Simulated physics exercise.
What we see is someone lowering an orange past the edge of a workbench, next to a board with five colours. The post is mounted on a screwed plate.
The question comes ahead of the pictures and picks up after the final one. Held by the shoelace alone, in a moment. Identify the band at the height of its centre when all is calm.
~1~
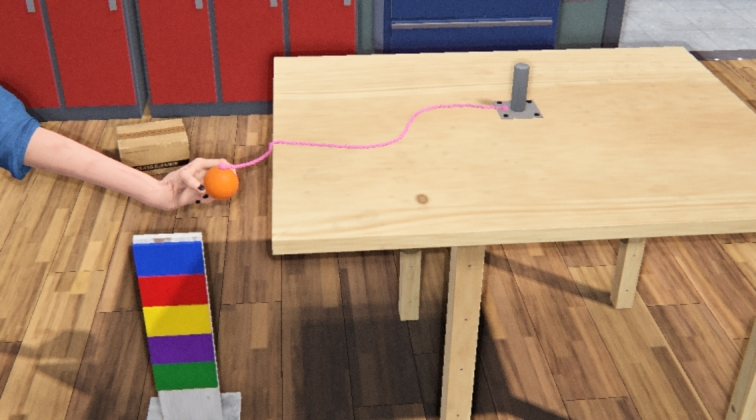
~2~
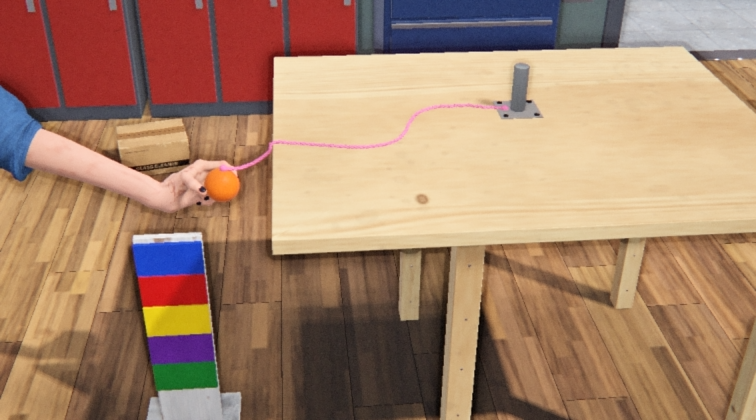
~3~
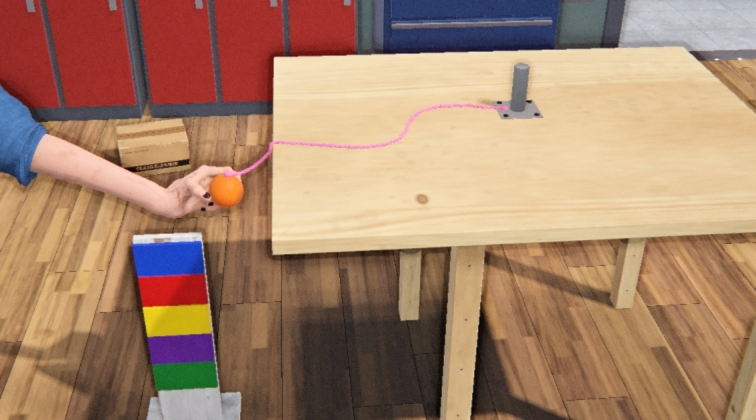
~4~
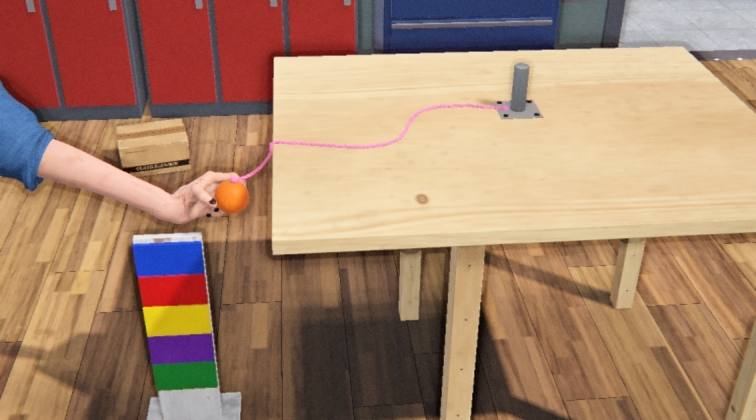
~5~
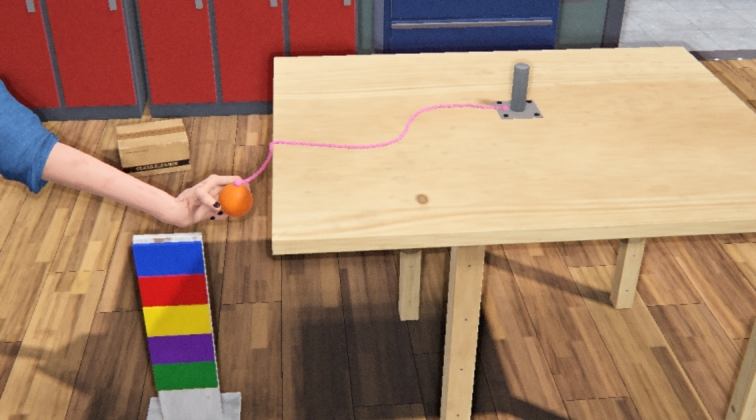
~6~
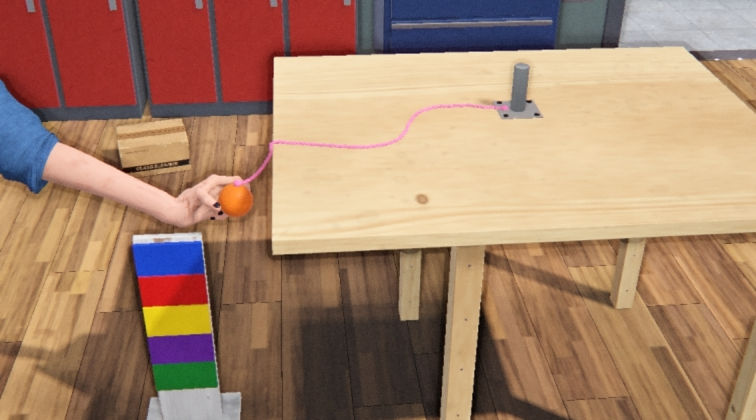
Its centre is at blue.
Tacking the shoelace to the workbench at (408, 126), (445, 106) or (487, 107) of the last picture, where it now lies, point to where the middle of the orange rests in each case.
(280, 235), (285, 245) and (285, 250).
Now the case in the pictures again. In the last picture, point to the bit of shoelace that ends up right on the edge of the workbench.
Go for the one at (317, 145).
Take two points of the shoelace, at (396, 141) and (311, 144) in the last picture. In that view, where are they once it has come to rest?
About (350, 129), and the other about (272, 150).
A little later, orange near (289, 241); level with blue.
Next, orange near (259, 248); level with blue.
When it is over, orange near (284, 249); level with blue. The blue one.
